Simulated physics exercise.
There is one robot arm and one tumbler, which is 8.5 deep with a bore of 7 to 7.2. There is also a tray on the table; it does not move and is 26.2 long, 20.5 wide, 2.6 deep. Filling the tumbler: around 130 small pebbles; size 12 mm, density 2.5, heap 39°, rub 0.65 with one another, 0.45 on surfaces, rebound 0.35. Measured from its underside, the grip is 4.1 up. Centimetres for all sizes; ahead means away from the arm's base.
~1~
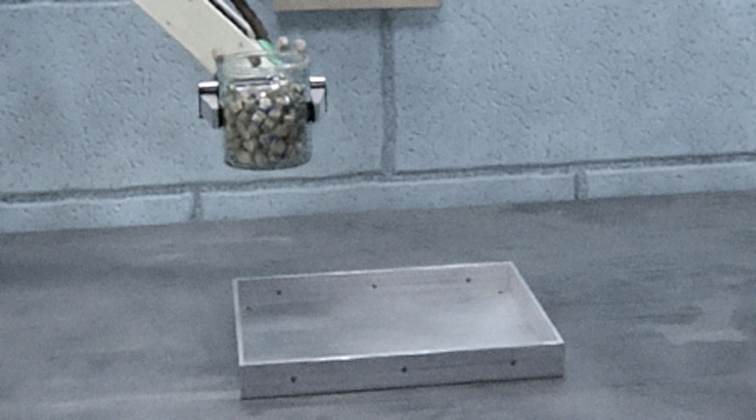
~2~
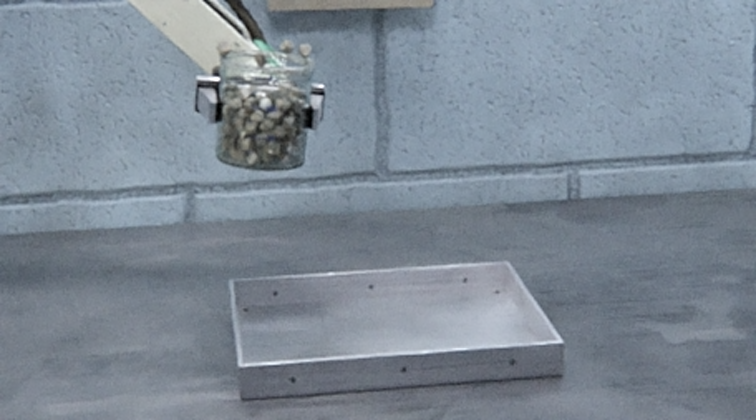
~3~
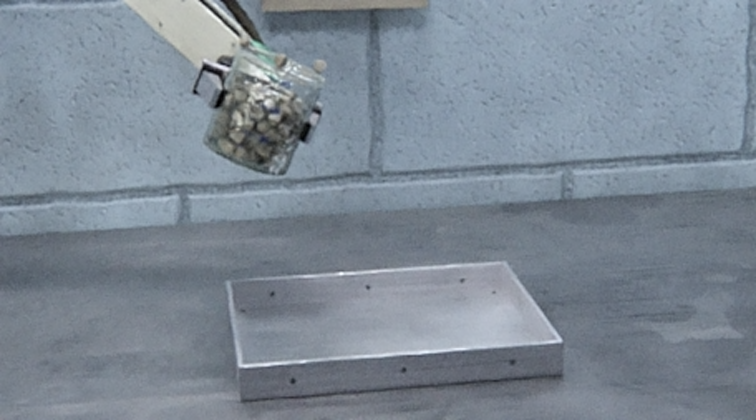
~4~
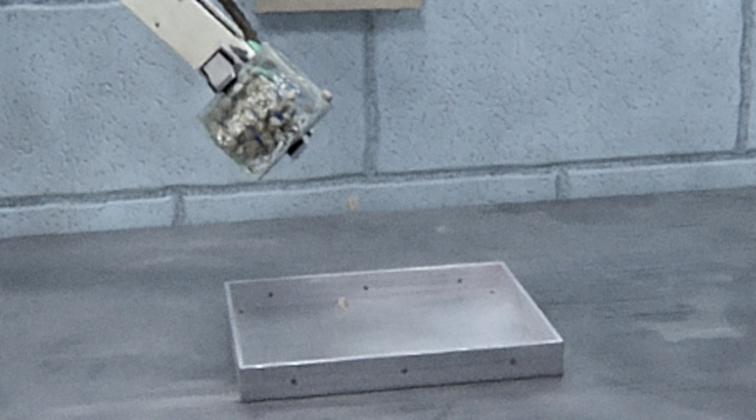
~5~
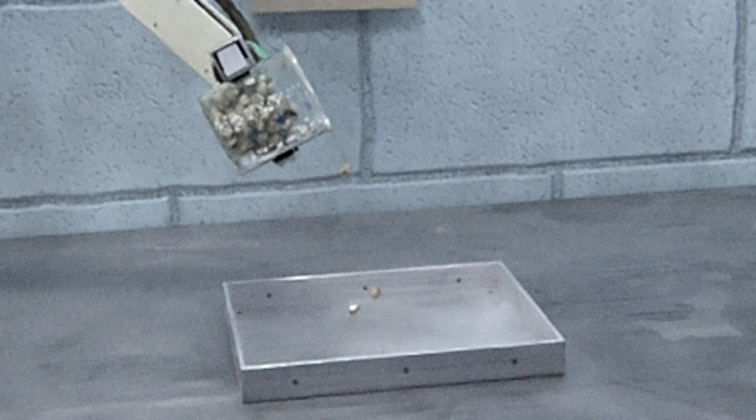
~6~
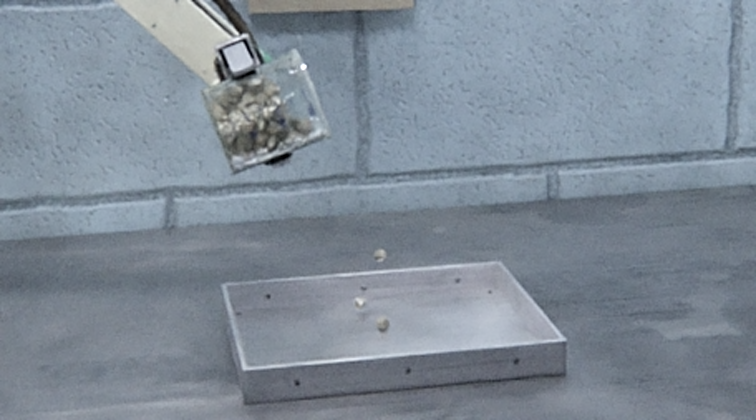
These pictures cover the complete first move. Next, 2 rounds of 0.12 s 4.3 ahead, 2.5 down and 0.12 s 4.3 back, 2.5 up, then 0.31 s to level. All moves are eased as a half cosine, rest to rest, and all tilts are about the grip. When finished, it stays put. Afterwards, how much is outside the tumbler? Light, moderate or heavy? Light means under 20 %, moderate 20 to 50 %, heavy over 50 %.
Light.
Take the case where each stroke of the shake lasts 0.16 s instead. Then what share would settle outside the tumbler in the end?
It would be some 5 %.
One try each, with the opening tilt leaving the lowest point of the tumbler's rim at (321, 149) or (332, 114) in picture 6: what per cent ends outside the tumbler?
I'd put them at some 45 and 5 in a hundred.
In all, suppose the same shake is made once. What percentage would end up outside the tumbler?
It would come to around 5 %.
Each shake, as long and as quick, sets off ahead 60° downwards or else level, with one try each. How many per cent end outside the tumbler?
Try one gives about 5 in a hundred, try two about 40 in a hundred.
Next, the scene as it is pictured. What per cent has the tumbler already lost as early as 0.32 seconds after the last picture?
About 5 in a hundred parts are out by then.
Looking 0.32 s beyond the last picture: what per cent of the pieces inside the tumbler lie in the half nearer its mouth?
35 %.
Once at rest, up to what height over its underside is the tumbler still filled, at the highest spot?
Height at rest: Approx. 8.0 cm.
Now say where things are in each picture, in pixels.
The first picture shows the tumbler middle at (266, 111), level; upper third of the load around (263, 100), from x 220 to 300, top at y 45; 126 in the tumbler.
The second picture shows the tumbler middle at (264, 112), tilted 7° forward; upper third of the load around (261, 100), from x 225 to 305, top at y 45.
The third picture shows the tumbler middle at (263, 112), tilted 25° forward; upper third of the load around (255, 100), from x 220 to 320, top at y 40; 125 in the tumbler, 1 in flight or on a rim.
The fourth picture shows the tumbler middle at (263, 113), tilted 46° forward; upper third of the load around (253, 102), from x 215 to 355, top at y 75; 124 in the tumbler, 1 in the tray, 1 in flight or on a rim.
The fifth picture shows the tumbler middle at (263, 113), tilted 64° forward; upper third of the load around (252, 102), from x 215 to 375, top at y 80; 123 in the tumbler, 2 in the tray, 1 in flight or on a rim.
The sixth picture shows the tumbler middle at (264, 114), tilted 71° forward; upper third of the load around (250, 100), from x 215 to 385, top at y 80; 123 in the tumbler, 3 in the tray.
Then, 0.32 s on, tilted 71° forward, highest piece 22 above the table; 117 in the tumbler, 5 in the tray, 4 in flight or on a rim.
Then, 0.63 s on, tilted 37° forward, highest piece 23 above the table; 109 in the tumbler, 15 in the tray, 1 on the table or floor, 1 in flight or on a rim.
Then, 0.99 s on, level, highest piece 25 above the table; 109 in the tumbler, 16 in the tray, 1 on the table or floor.
Then, 2.04 s on, level, highest piece 25 above the table; 109 in the tumbler, 16 in the tray, 1 on the table or floor.
In the end, 109 in the tumbler, 16 in the tray, 1 on the table or floor. That is 13 % outside the tumbler.
